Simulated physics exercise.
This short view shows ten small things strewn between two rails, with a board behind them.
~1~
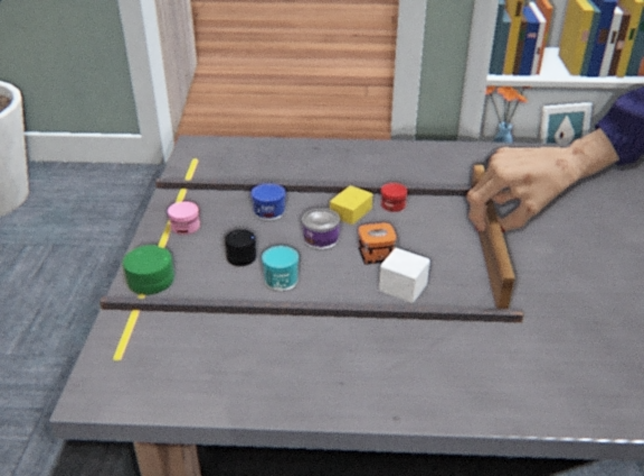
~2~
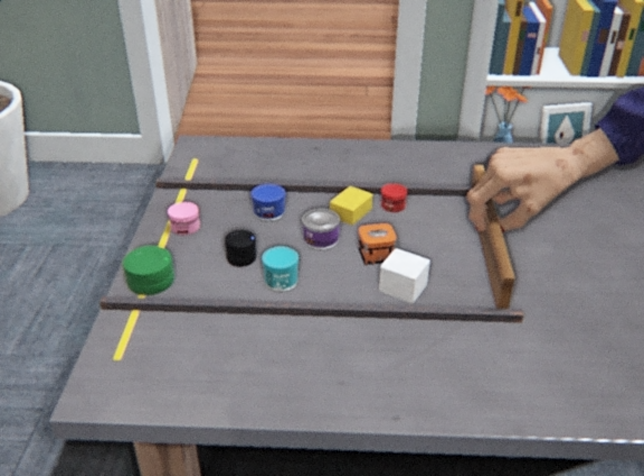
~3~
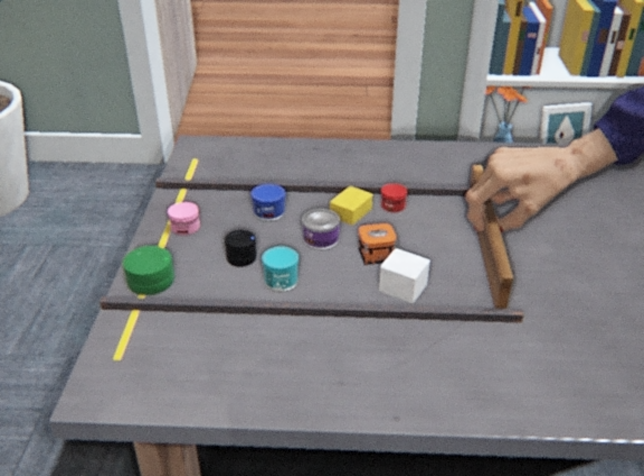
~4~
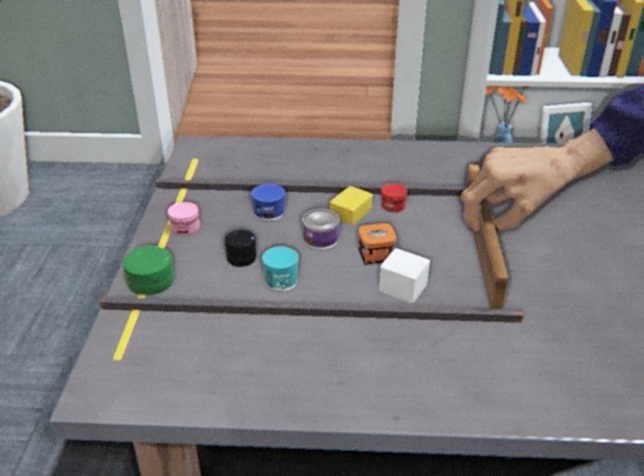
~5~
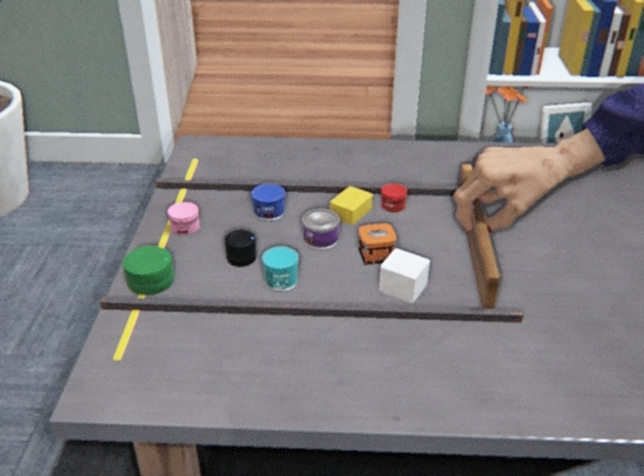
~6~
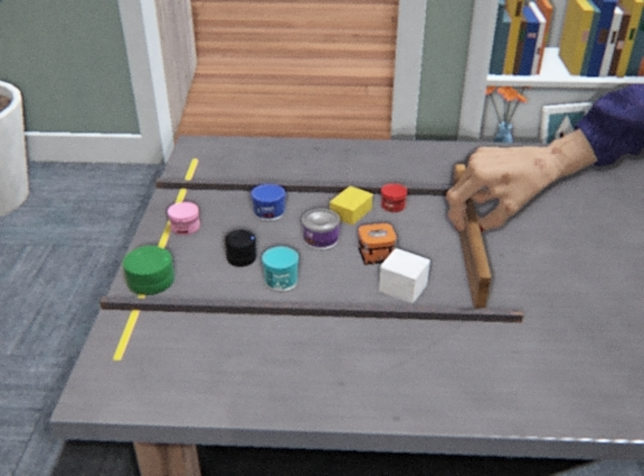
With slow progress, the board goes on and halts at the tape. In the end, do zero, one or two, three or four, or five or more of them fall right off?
Five or more of them do.
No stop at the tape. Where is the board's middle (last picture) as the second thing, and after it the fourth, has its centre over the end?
In pixels, around (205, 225) followed by around (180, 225).
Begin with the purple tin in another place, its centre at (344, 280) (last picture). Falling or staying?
From that start the object does not stay.
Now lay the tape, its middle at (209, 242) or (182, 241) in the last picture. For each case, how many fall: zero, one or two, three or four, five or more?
One to two; one to two.
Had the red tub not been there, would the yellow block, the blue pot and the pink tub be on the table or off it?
The yellow block stays on, the blue pot comes down, the pink tub tumbles off.
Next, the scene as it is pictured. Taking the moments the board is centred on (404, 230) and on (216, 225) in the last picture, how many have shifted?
First 2, then 10.
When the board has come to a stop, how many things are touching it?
All in all, 4.
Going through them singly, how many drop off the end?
The answer: 6 exactly.
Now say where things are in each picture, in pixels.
Green lid (149, 270); pink tub (184, 218); black lid (241, 248); board (489, 232); tape (164, 240), in the first frame.
Pink tub (184, 219); turquoise pot (281, 270), in the second frame.
Black lid (241, 248); red tub (394, 198), in the third frame.
Green lid (149, 270); orange case (377, 244), in the fourth frame.
Pink tub (184, 219); purple tin (321, 230), in the fifth frame.
Green lid (149, 270); pink tub (184, 219); black lid (241, 248); board (469, 231); tape (164, 240), in the sixth frame.
A little later, none off yet; green lid at rest near (149, 270); pink tub at rest near (184, 219); black lid at rest near (241, 248).
When it is over, the number that fall off is five or more; down, purple tin, turquoise pot, blue pot, black lid, pink tub and green lid.
